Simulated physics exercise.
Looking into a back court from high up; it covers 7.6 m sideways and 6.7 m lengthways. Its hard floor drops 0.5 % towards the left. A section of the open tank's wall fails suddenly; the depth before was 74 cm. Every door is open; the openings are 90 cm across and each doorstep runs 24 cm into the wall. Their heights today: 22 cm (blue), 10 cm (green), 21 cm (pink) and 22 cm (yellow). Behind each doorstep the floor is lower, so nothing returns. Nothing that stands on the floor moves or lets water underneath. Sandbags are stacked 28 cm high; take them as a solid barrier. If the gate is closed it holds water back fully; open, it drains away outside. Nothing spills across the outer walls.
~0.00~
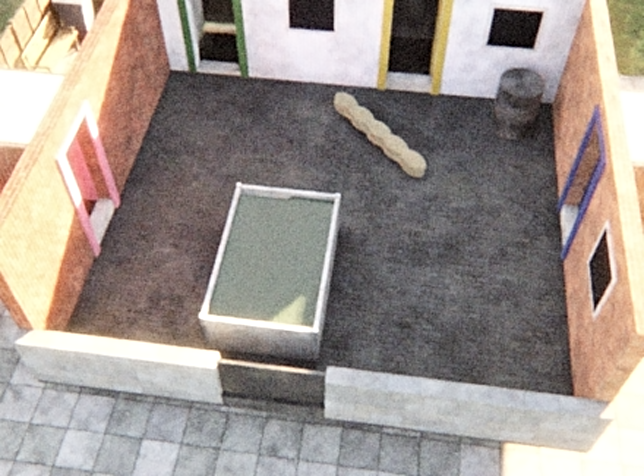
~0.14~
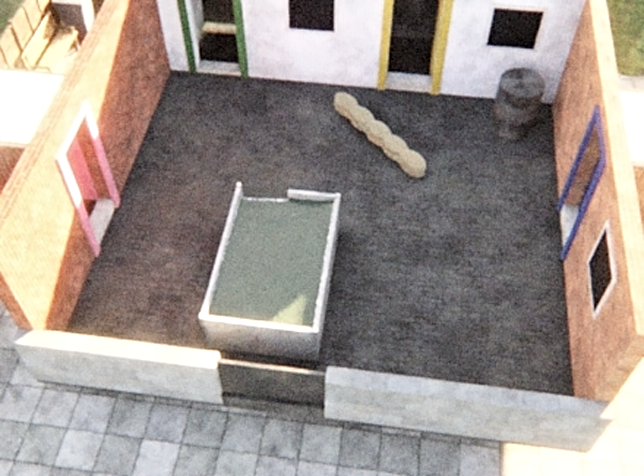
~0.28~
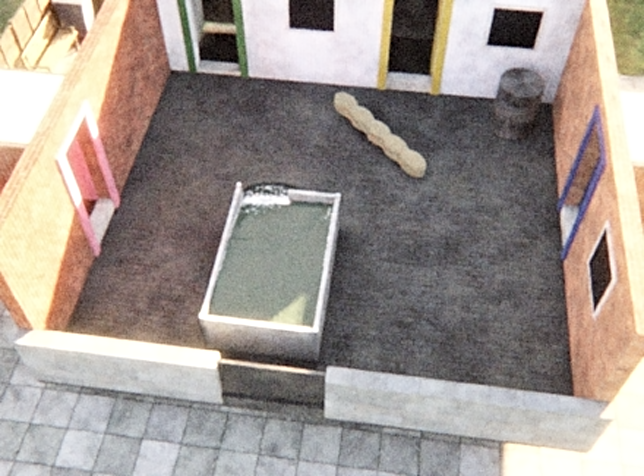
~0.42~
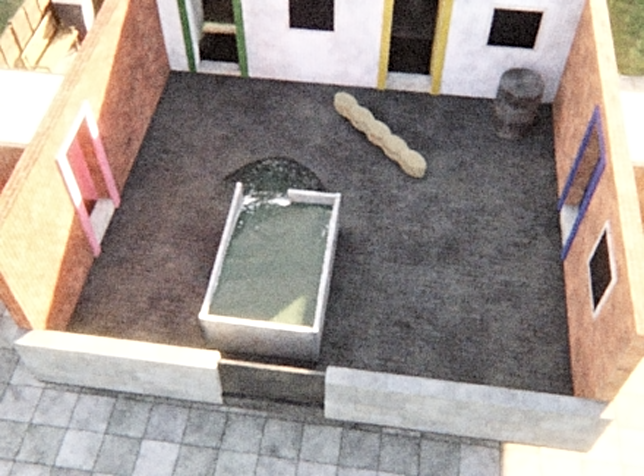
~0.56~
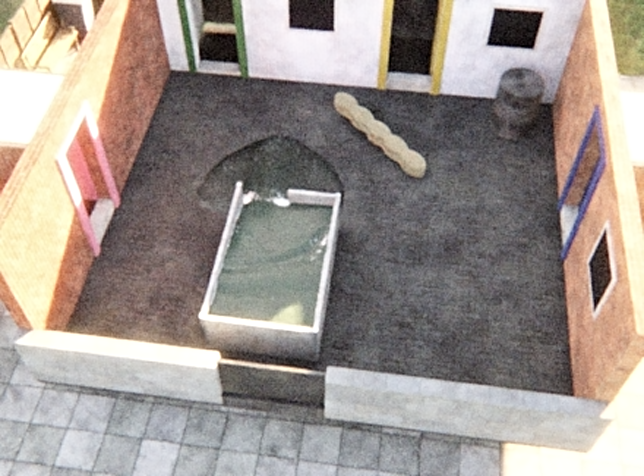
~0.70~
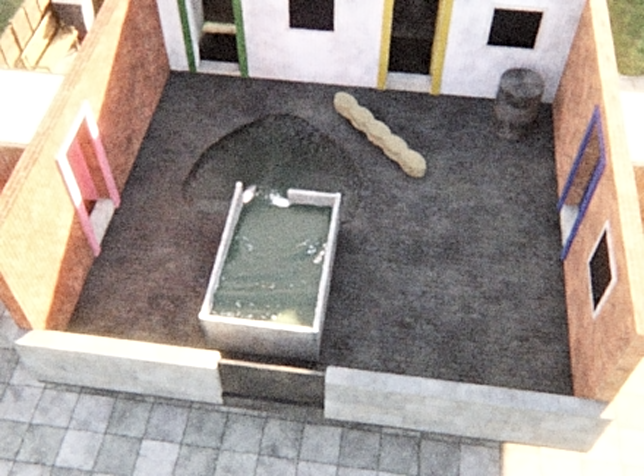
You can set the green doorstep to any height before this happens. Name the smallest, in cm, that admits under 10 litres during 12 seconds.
Some 22 cm above the ground.
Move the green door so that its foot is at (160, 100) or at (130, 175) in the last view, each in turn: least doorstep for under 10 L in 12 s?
Roughly 21 and 9.0 cm.
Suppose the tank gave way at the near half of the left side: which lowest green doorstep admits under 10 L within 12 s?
Then roughly 21 cm.
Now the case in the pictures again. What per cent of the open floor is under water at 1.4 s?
About 25 per cent.
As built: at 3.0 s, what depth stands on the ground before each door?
Depths in cm: Blue 0, green 23, pink 1, yellow 4.
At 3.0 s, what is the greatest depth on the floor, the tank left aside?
About 29 cm.
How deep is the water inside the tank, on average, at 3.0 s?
About 38 cm.
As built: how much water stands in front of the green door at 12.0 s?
About 9.0 cm.
After 1.4 s water covers 25 % of the floor, deepest (37 cm) near (262, 211); 8 cm at the green door, 0 litres in over its 10 cm doorstep.
After 3.0 s water covers 35 % of the floor, deepest (29 cm) near (312, 83); 23 cm at the green door, 53 litres in over its 10 cm doorstep.
After 12.0 s water covers 95 % of the floor, deepest (12 cm) near (58, 349); 9 cm at the green door, 149 litres in over its 10 cm doorstep.
At the green door as built, the water arrived by 1.4 s and peaked near 23 cm at 3.0 s.
With a doorstep of 20 cm, 17 litres would have come in within the 12 s; with 27 cm, 2 litres. So under 10 litres takes about 22 cm.
